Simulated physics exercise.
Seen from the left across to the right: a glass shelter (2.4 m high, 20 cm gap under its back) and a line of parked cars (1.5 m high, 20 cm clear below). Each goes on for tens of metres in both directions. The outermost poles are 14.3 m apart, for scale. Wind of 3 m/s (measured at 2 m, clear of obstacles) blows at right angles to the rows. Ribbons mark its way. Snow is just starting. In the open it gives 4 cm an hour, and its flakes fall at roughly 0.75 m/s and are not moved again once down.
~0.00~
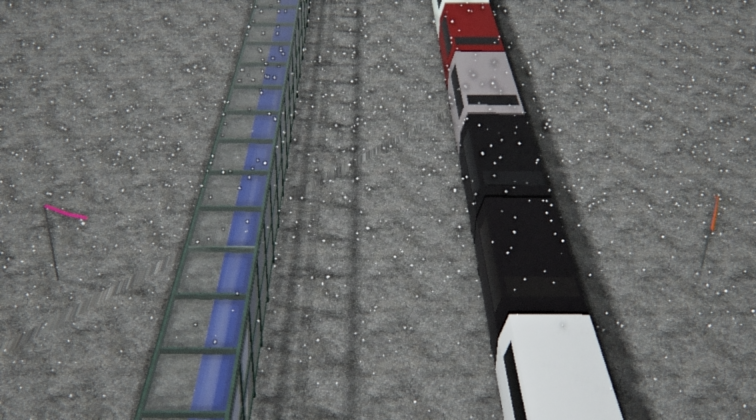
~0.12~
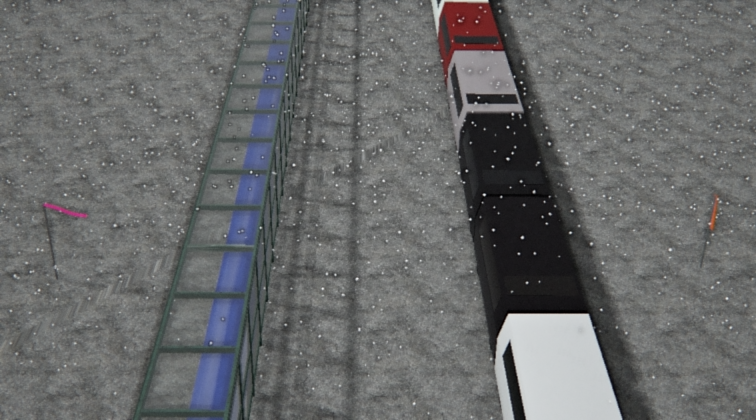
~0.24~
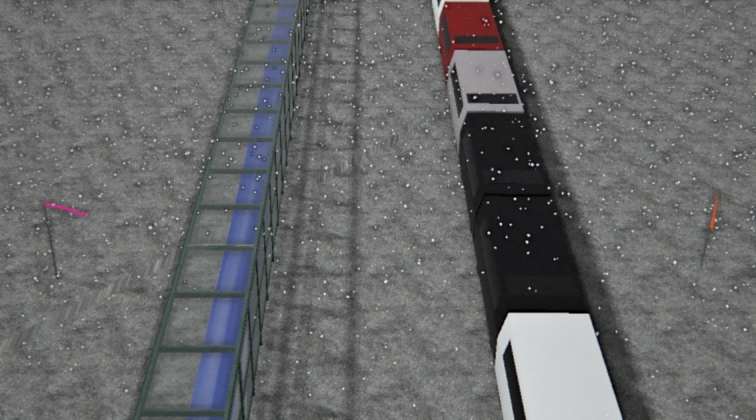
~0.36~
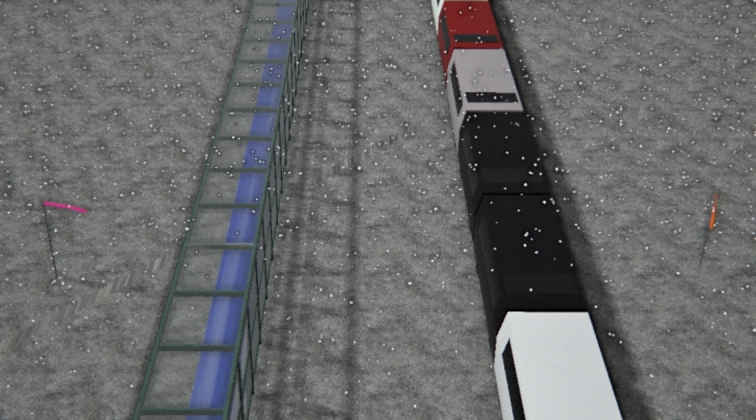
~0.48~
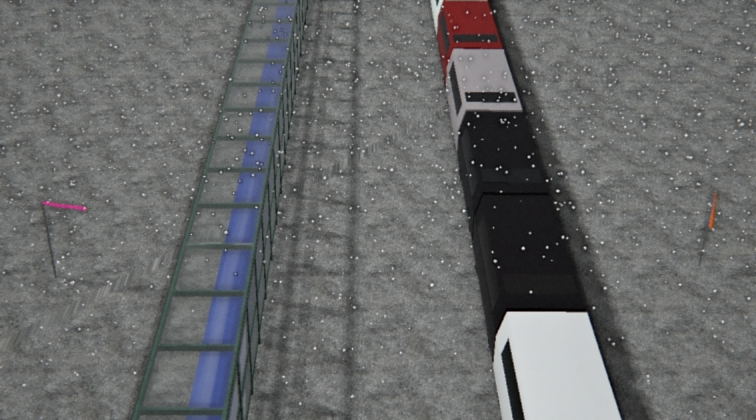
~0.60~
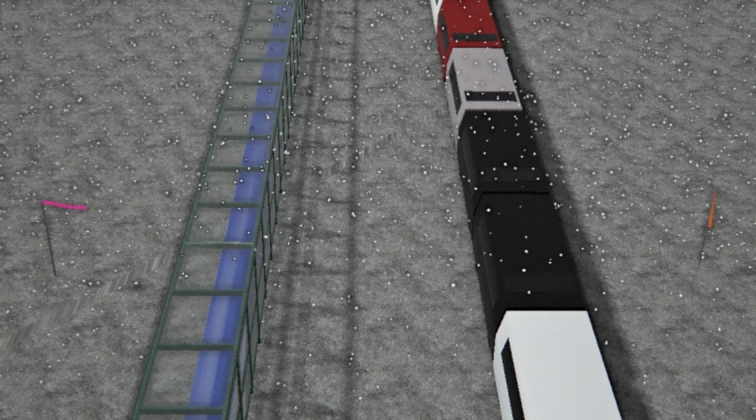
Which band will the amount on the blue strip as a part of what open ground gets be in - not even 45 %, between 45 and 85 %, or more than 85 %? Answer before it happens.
It will be between 45 and 85 %.
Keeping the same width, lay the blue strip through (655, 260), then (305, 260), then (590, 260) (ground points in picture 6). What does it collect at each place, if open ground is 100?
In order: Close to 100 %, close to 70 %, close to 90 %.
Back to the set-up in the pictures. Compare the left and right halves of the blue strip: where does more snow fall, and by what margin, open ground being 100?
More goes to the left portion, roughly 30 points more.
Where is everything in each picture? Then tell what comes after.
In the first picture, the left ribbon ends at (87, 218), leaning 70 degrees to the right.
In the second picture, the right ribbon ends at (712, 229), hanging almost straight and the blue one passes (244, 262).
In the third picture, the left ribbon ends at (87, 215), leaning 75 degrees to the right, above the rows the flakes slant 80 degrees from upright, towards the right and the top of the line of parked cars crosses (512, 173).
In the fourth picture, the right ribbon ends at (711, 228), hanging almost straight and the blue one passes (254, 204).
In the fifth picture, the left ribbon ends at (86, 209), leaning 80 degrees to the right and above the rows the flakes slant 80 degrees from upright, towards the right.
In the sixth picture, the right ribbon ends at (710, 227), hanging almost straight and the top of the line of parked cars crosses (510, 171).
In 10 minutes the blue strip collects 4 mm against 7 mm in the open.
In 30 minutes the blue strip collects 13 mm against 20 mm in the open.
In 60 minutes the blue strip collects 25 mm against 40 mm in the open, so the blue strip has 63 % of the open amount; the left half of it has 78 %, the right half 47 %.
